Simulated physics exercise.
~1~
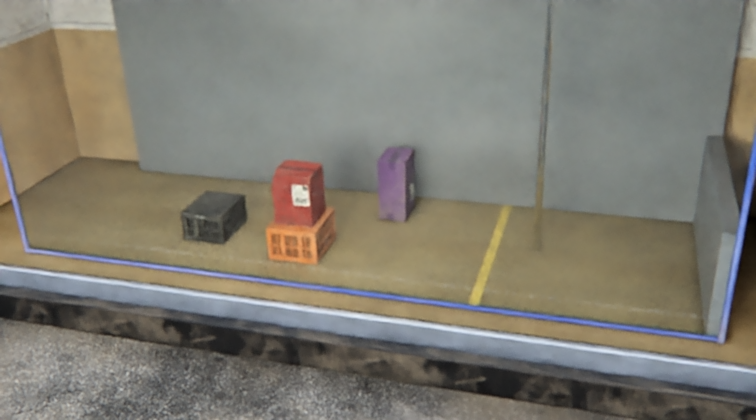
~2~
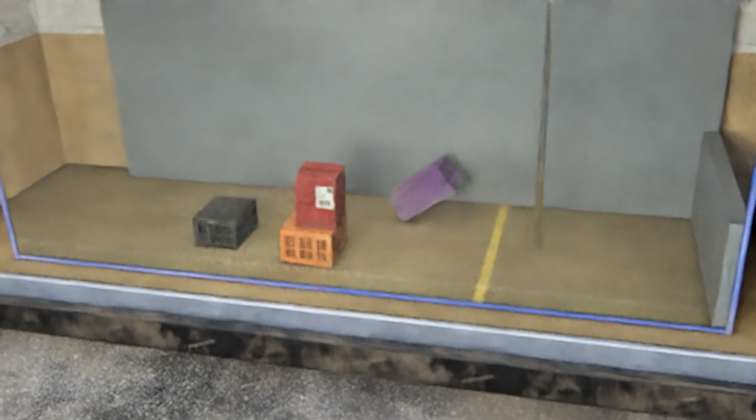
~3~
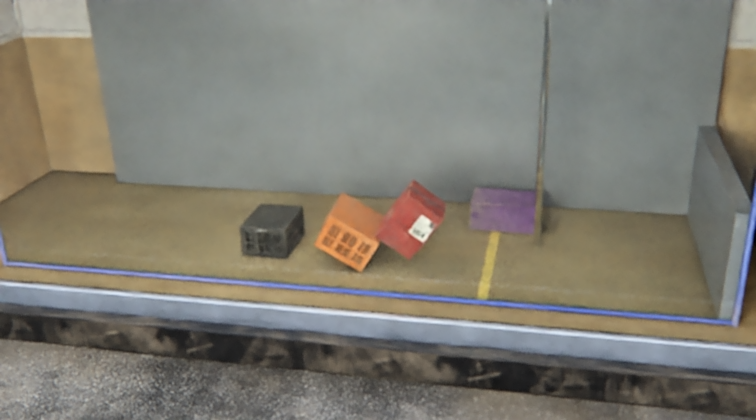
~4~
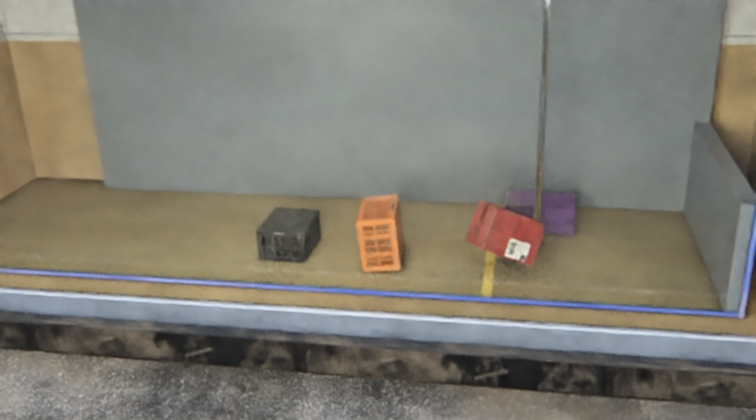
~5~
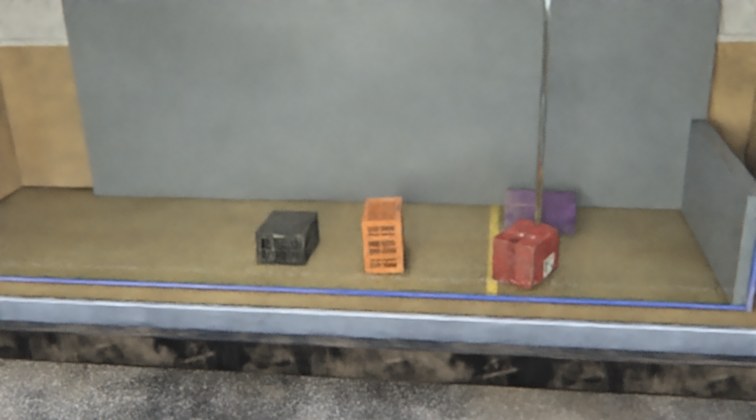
Purple and red boxes topple rightward past a yellow line, while orange and black crates stop short.
